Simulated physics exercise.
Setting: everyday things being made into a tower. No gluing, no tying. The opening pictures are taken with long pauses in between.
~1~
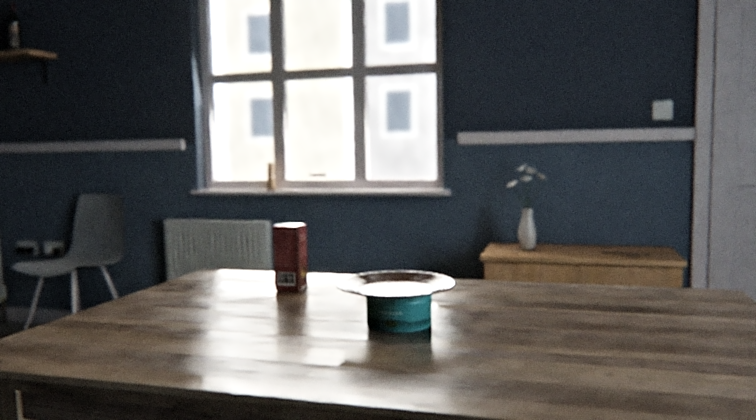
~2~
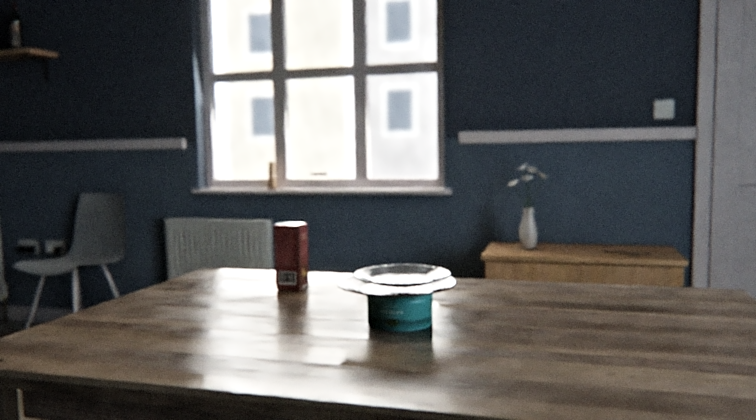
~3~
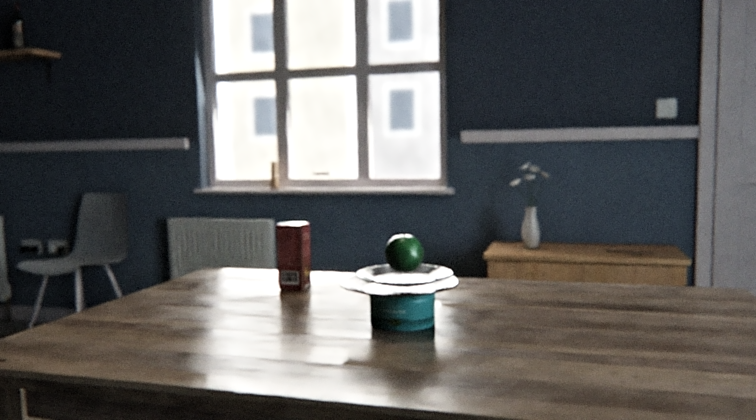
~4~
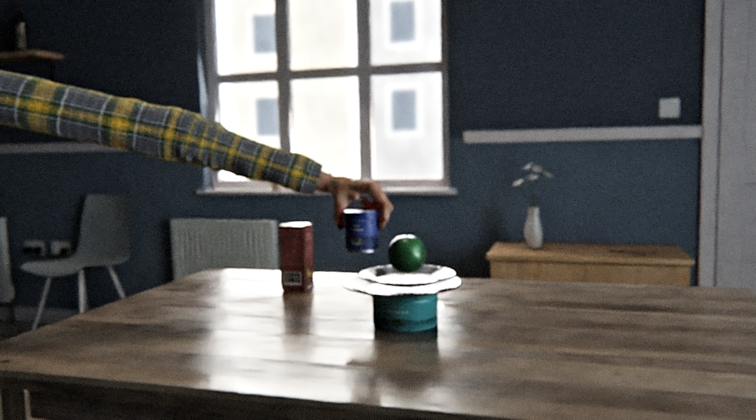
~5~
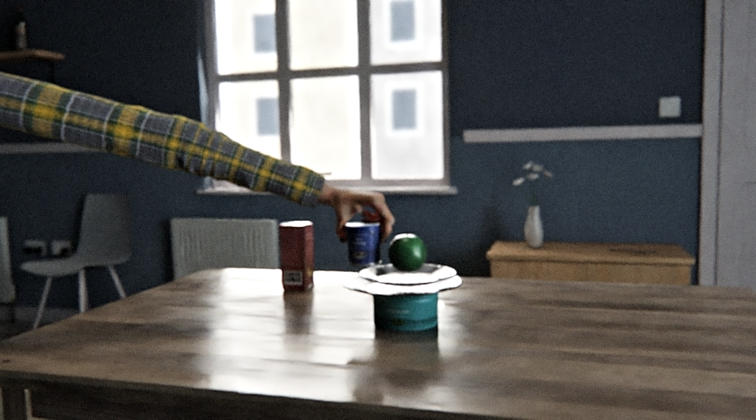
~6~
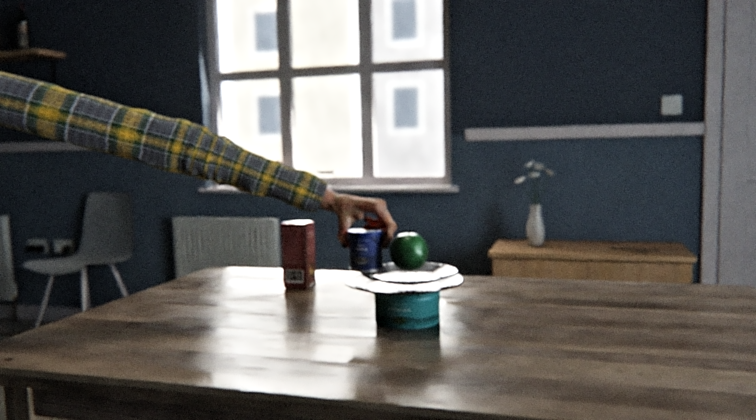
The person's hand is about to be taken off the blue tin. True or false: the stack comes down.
False.
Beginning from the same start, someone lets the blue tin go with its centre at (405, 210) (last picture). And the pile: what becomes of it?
After that, the pile falls over.
Then, 0.30 s on from there, no change.
Then, 0.70 s on from there, blue tin resting near (366, 251).
In the end, all 6 unmoved. At the end, from the last picture's camera, blue tin near (366, 251). The pile holds.
